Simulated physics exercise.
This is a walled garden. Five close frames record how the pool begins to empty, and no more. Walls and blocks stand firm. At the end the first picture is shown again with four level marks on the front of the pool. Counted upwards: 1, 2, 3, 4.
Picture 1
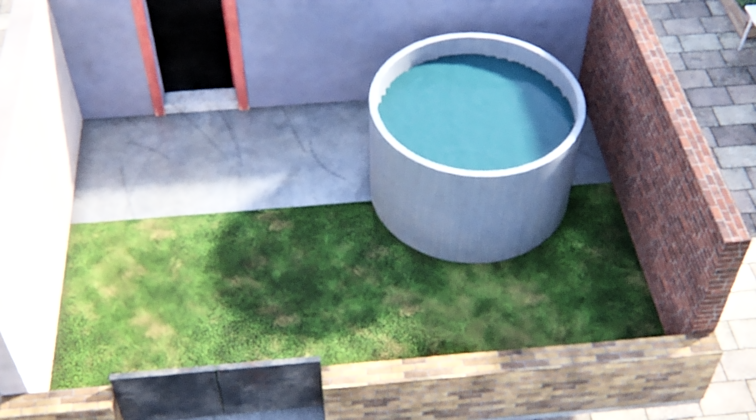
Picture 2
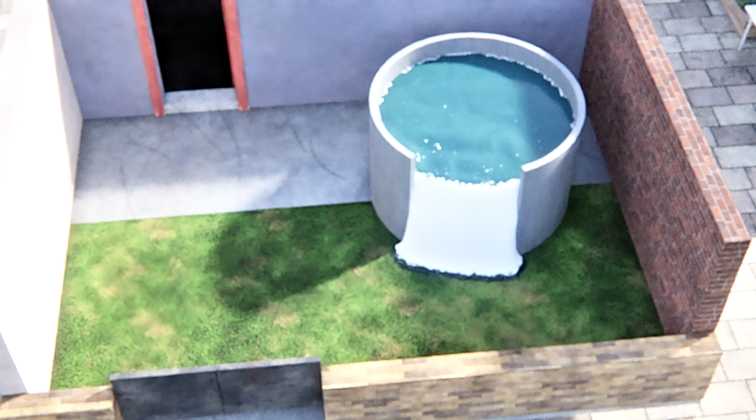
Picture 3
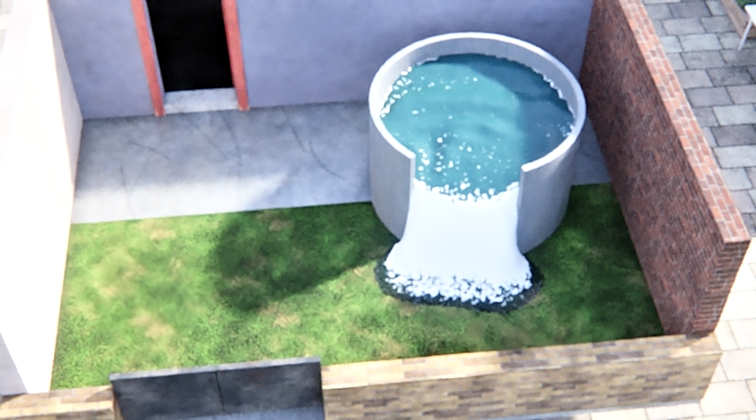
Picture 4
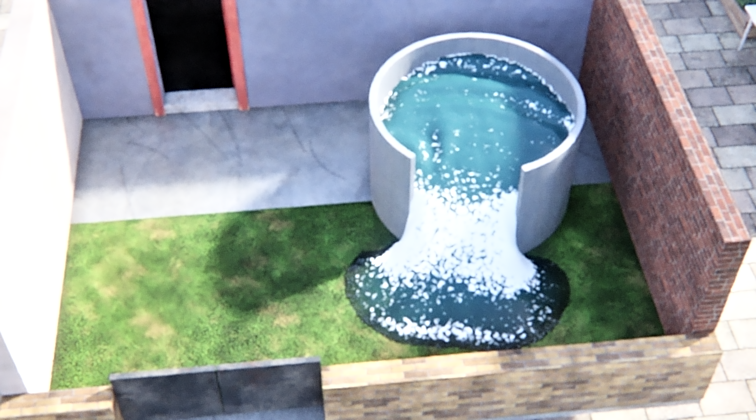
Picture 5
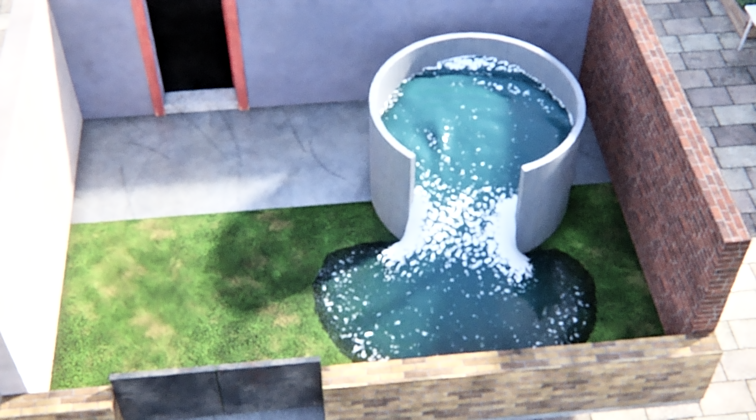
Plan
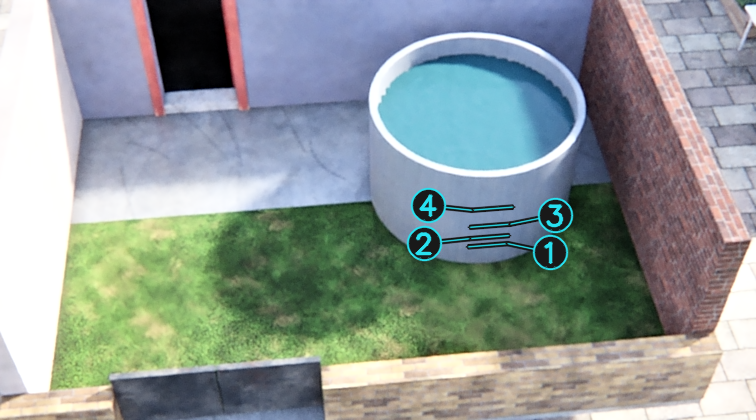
Round grey pool in a walled garden opening at the front, water pouring out and spreading across the grass in foaming white.
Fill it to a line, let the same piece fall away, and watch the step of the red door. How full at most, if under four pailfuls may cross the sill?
Go for 4.
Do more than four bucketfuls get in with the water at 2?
No, not at all.
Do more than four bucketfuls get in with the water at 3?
No, not at all.
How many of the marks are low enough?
All of the four.
On the marked copy, 1 at (488, 245); 2 at (488, 237); 3 at (490, 225); 4 at (492, 208); from the bottom up 1, 2, 3, 4.
If 1 is chosen, nothing gets over.
If 2 is chosen, nothing gets over.
If 3 is chosen, nothing gets over.
If 4 is chosen, a splash gets over, under a bucket.
